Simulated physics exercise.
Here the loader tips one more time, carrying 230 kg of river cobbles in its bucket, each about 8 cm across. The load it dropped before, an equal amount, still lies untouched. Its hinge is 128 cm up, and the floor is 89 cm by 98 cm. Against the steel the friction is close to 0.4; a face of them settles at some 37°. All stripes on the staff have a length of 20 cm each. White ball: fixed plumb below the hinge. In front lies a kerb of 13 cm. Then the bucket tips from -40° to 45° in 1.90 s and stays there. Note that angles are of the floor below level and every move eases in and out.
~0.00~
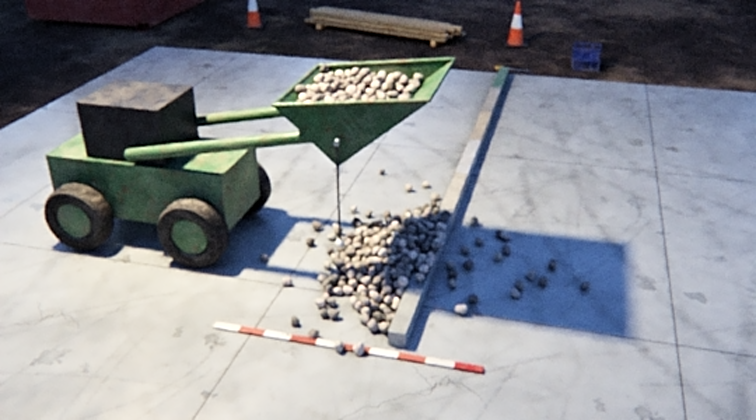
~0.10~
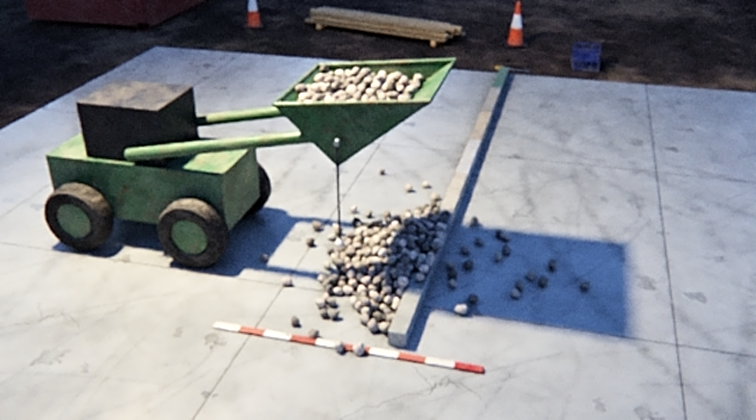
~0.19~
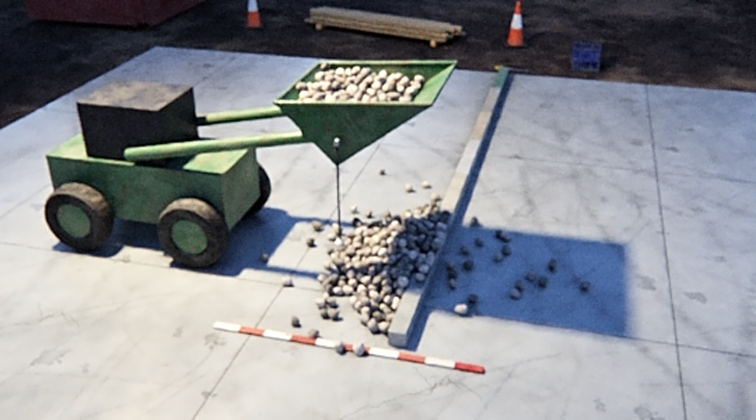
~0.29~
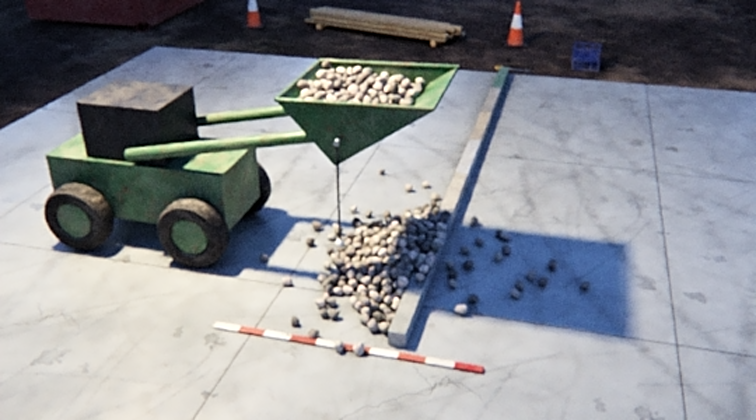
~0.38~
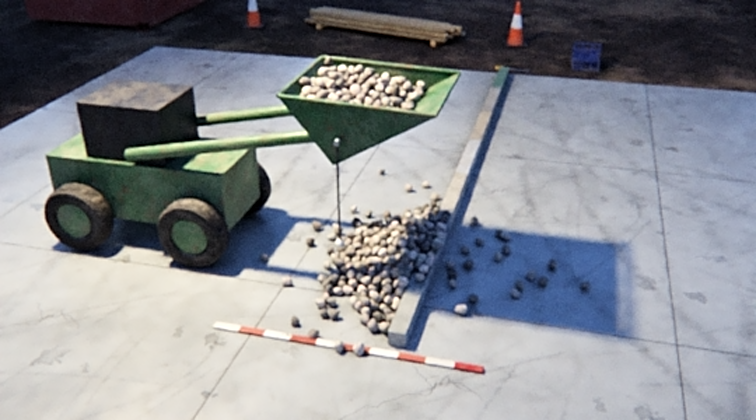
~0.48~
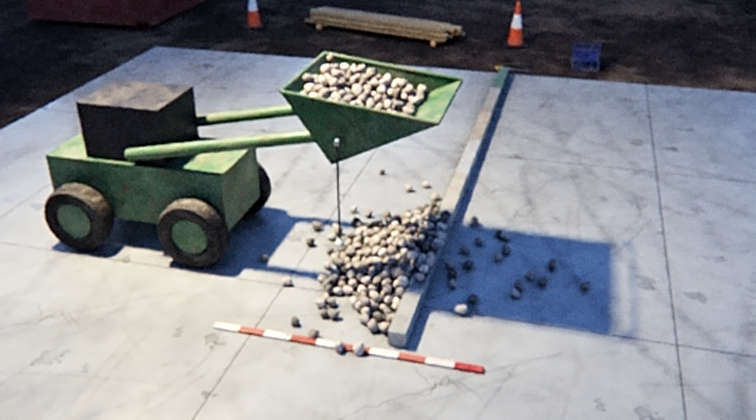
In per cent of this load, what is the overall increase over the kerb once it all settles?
99 out of 100, about.
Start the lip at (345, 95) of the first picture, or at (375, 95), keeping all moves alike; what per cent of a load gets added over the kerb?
Roughly 5 and 35 percent, in that order.
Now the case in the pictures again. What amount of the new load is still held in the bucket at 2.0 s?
Still inside: Some 10 %.
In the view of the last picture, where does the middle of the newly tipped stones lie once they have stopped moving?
They end up centred around (486, 270).
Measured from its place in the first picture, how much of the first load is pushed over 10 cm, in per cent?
Roughly 5 % of them.
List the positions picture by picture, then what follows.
In the first frame, lip at (430, 100), floor tilted -40°, highest stones at (368, 81). The earlier load is highest near (404, 237), 23 cm above ground level, 95 % on this side of the kerb, 5 % over the kerb.
In the second frame, the bucket is at -39°, its lip at (431, 101); the top of the load is at (361, 80); the stones move at 0.0 m/s on average.
In the third frame, lip at (432, 105), floor tilted -38°, highest stones at (358, 78); the stones move at 0.1 m/s on average.
In the fourth frame, lip at (434, 109), floor tilted -35°, highest stones at (347, 76); the stones move at 0.1 m/s on average.
In the fifth frame, the bucket is at -31°, its lip at (437, 116); the top of the load is at (344, 75); the stones move at 0.1 m/s on average.
In the sixth frame, lip at (439, 124), floor tilted -26°, highest stones at (333, 73); the stones move at 0.2 m/s on average.
After 1.4 s the floor is at 31°; in per cent of one load, 99 in the bucket, 95 on this side of the kerb, 5 over the kerb; the foremost stones are at (532, 270).
After 2.0 s the floor is at 45°; in per cent of one load, 10 in the bucket, 111 on this side of the kerb, 79 over the kerb; the foremost stones are at (540, 277).
After 2.3 s the floor is at 45°; in per cent of one load, 0 in the bucket, 96 on this side of the kerb, 104 over the kerb; the foremost stones are at (572, 288).
After 4.8 s the floor is at 45°; in per cent of one load, 0 in the bucket, 96 on this side of the kerb, 104 over the kerb; the foremost stones are at (618, 304). Net gain over the kerb, 99.
